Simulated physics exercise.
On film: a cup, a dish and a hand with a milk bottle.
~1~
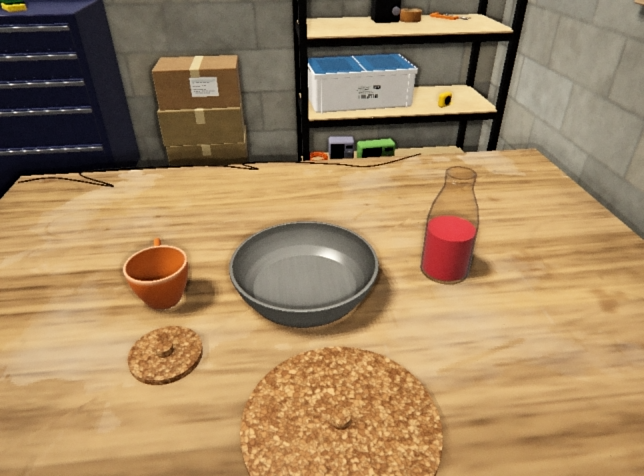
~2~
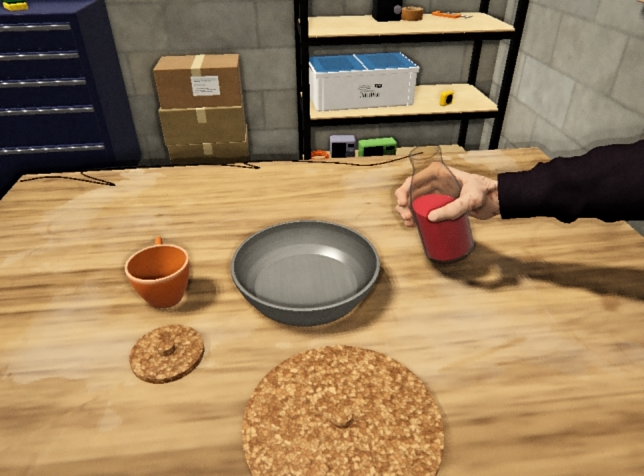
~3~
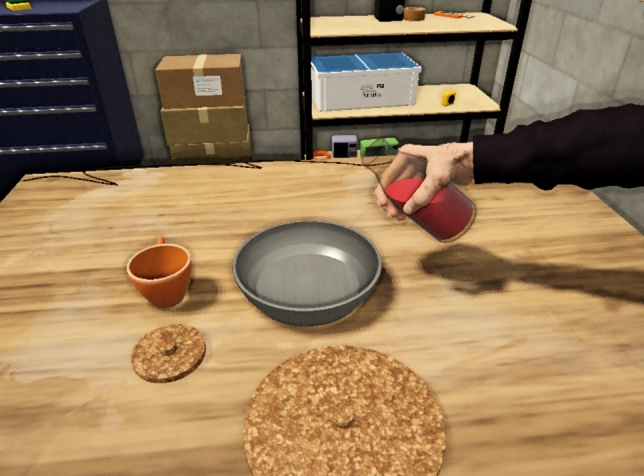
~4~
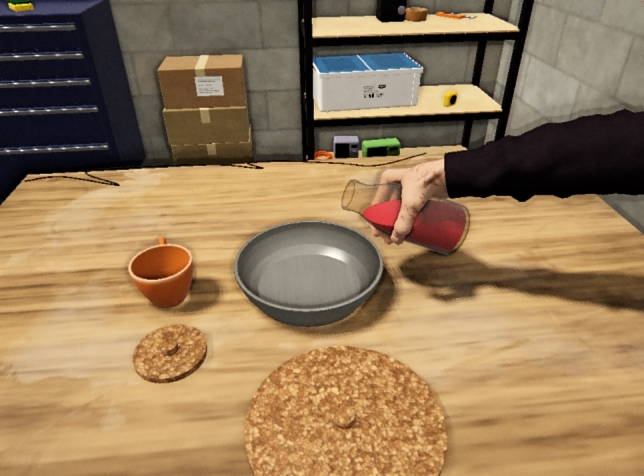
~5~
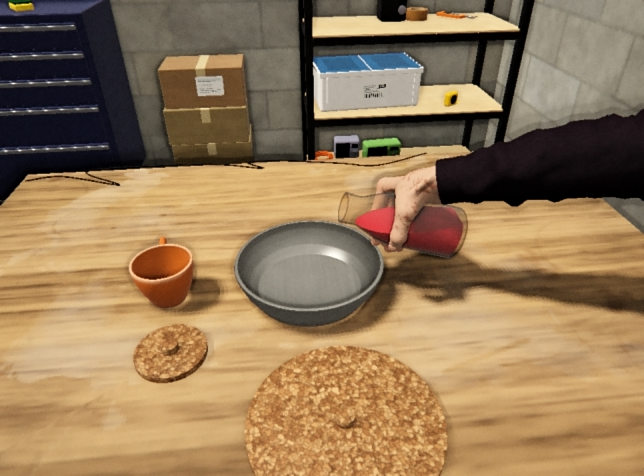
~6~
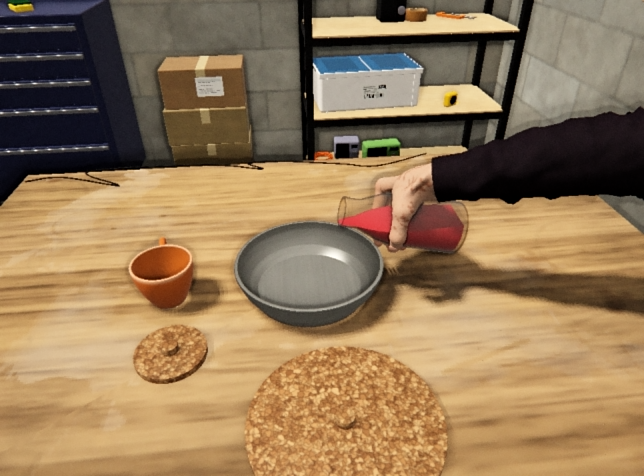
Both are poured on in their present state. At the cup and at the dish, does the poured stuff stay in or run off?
At the cup it stays in; at the dish it stays in.
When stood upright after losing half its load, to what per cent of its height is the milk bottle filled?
It sits at roughly 20 per cent of the height.
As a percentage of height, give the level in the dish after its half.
Looks like roughly 15 percent to me.
Soon after, the squash goes into the dish.
Later, the squash goes into the cup.
In the end, the dish has its share inside; the cup has its share inside.
